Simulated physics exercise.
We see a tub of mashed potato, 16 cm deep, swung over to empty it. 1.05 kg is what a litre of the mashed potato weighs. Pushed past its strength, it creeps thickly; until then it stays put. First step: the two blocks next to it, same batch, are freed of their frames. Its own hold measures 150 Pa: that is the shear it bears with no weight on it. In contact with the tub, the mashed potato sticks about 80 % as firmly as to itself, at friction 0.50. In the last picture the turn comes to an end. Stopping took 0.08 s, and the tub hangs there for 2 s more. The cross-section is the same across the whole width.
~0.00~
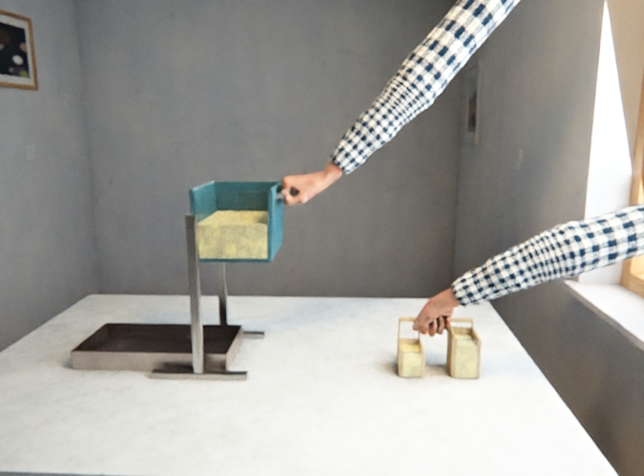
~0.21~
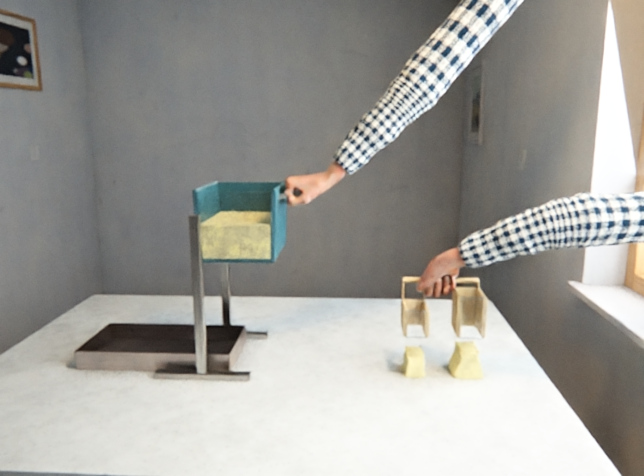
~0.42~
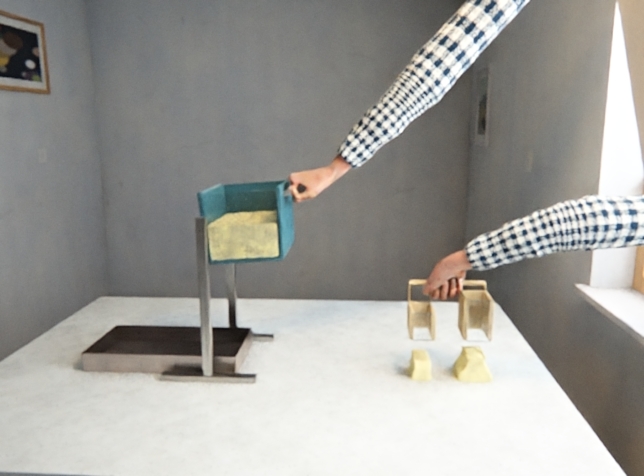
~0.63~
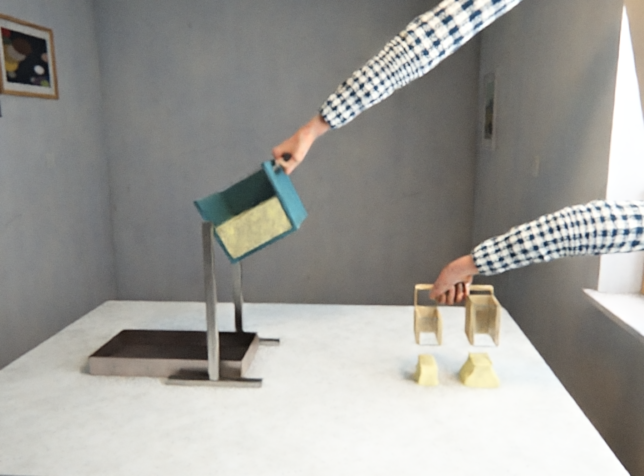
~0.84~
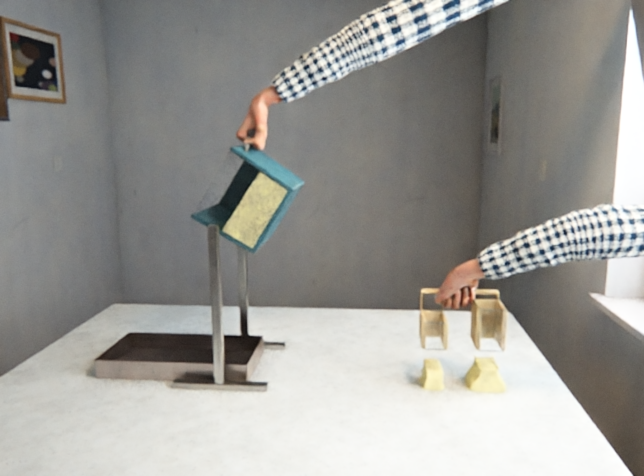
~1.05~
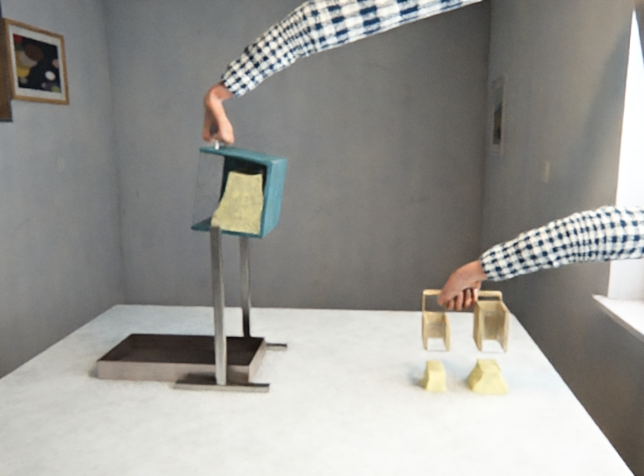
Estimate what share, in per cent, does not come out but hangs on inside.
Some 86 per cent hangs on inside.
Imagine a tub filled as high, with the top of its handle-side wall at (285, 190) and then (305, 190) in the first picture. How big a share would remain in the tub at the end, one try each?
Respectively 65 % and 60 %.
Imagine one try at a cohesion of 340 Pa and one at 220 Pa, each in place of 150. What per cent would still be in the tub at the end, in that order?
Try one gives 100 per cent, try two gives 100 per cent.
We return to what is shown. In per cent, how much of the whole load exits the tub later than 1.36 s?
Share of load from then on: Approx. 10 %.
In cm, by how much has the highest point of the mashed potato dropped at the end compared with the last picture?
The top ends up some 5 cm below its level in the last picture.
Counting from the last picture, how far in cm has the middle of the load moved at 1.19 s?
Distance: About 3 cm.
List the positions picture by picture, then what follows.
The first frame shows handle-side rim at (268, 191), tilt 0 degrees; highest point of the mashed potato at (263, 224); test blocks 5.5 cm, 8.6 cm high (left to right).
The second frame shows handle-side rim at (272, 192), tilt 0 degrees; highest point of the mashed potato at (267, 225); test blocks 5.4 cm, 7.0 cm high (left to right).
The third frame shows handle-side rim at (276, 189), tilt 4 degrees; highest point of the mashed potato at (273, 223); test blocks 5.3 cm, 6.4 cm high (left to right).
The fourth frame shows handle-side rim at (261, 166), tilt 28 degrees; highest point of the mashed potato at (277, 198); test blocks 5.3 cm, 6.3 cm high (left to right).
The fifth frame shows handle-side rim at (231, 151), tilt 57 degrees; highest point of the mashed potato at (261, 173); test blocks 5.3 cm, 6.3 cm high (left to right).
The sixth frame shows handle-side rim at (201, 152), tilt 81 degrees; highest point of the mashed potato at (232, 173); test blocks 5.3 cm, 6.3 cm high (left to right).
By 1.19 s, the tub is at 81 degrees and holds 100 %.
By 1.36 s, the tub is at 81 degrees and holds 97 %.
By 1.53 s, the tub is at 81 degrees and holds 94 %.
By 1.70 s, the tub is at 81 degrees and holds 90 %.
By 3.05 s, at the end, the tub is at 81 degrees and holds 86 %.
